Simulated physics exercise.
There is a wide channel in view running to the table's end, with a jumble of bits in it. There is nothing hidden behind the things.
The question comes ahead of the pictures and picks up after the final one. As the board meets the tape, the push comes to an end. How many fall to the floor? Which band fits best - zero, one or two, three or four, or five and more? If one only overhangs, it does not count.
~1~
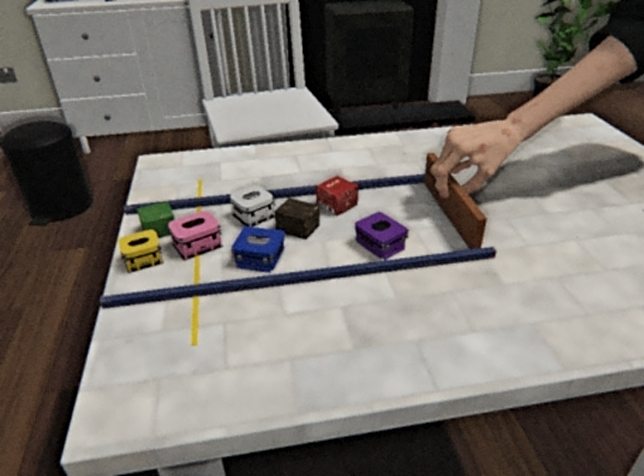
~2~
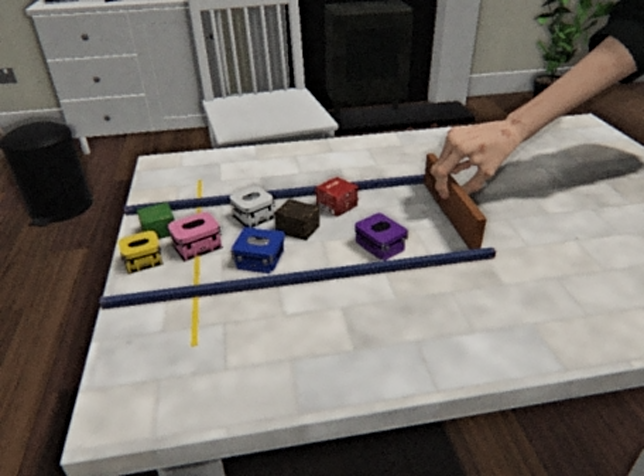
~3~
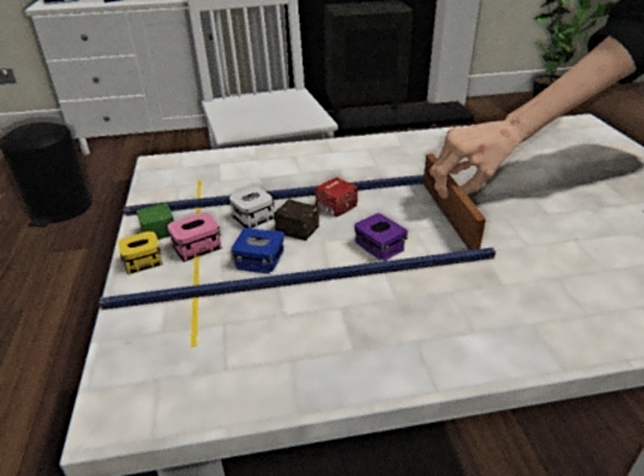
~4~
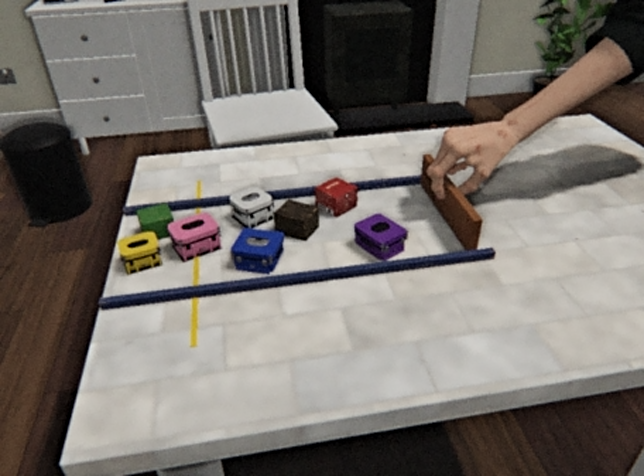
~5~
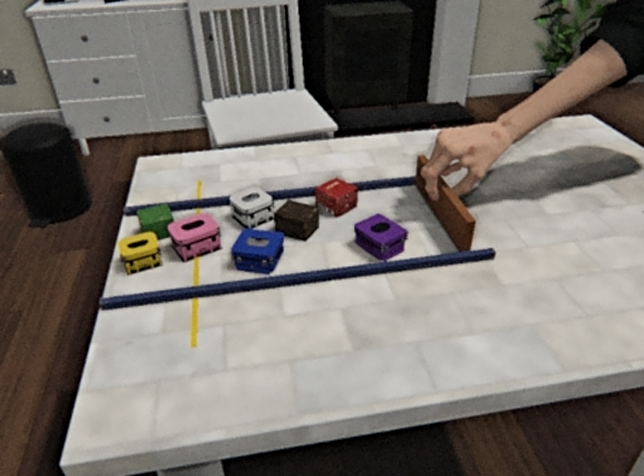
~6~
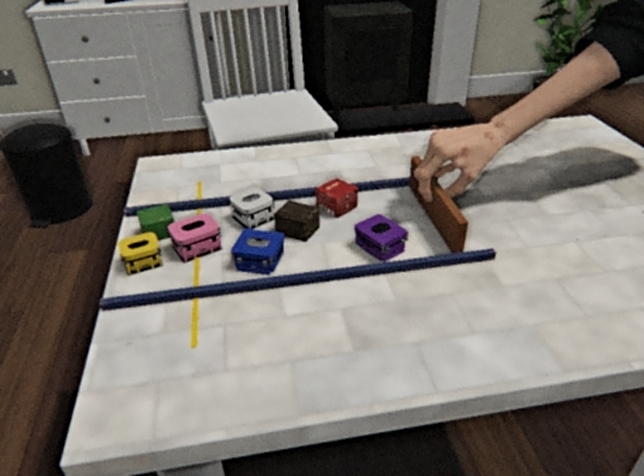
Dropped off the end are no more than two, with at least one.
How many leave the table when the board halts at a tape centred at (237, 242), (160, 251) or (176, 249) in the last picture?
So, one try after another, the floor gets 0, then 5, then 2.
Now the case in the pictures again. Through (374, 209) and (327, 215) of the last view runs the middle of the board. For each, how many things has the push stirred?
Respectively 1 and 3.
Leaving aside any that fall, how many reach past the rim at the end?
It would come to 1.
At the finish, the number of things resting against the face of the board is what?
3 in contact.
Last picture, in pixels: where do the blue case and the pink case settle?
Blue case: About (134, 273); pink case: About (135, 241).
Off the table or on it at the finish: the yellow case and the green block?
First, the yellow case does not stay; then the green block does not stay.
Early on, none off yet; yellow case at rest near (141, 254); green block at rest near (157, 223); pink case at rest near (195, 237).
A while later, none off yet; yellow case at rest near (141, 254); green block at rest near (157, 223); pink case moving near (193, 238).
Finally, the number that fall off is one or two; lost, green block and yellow case.
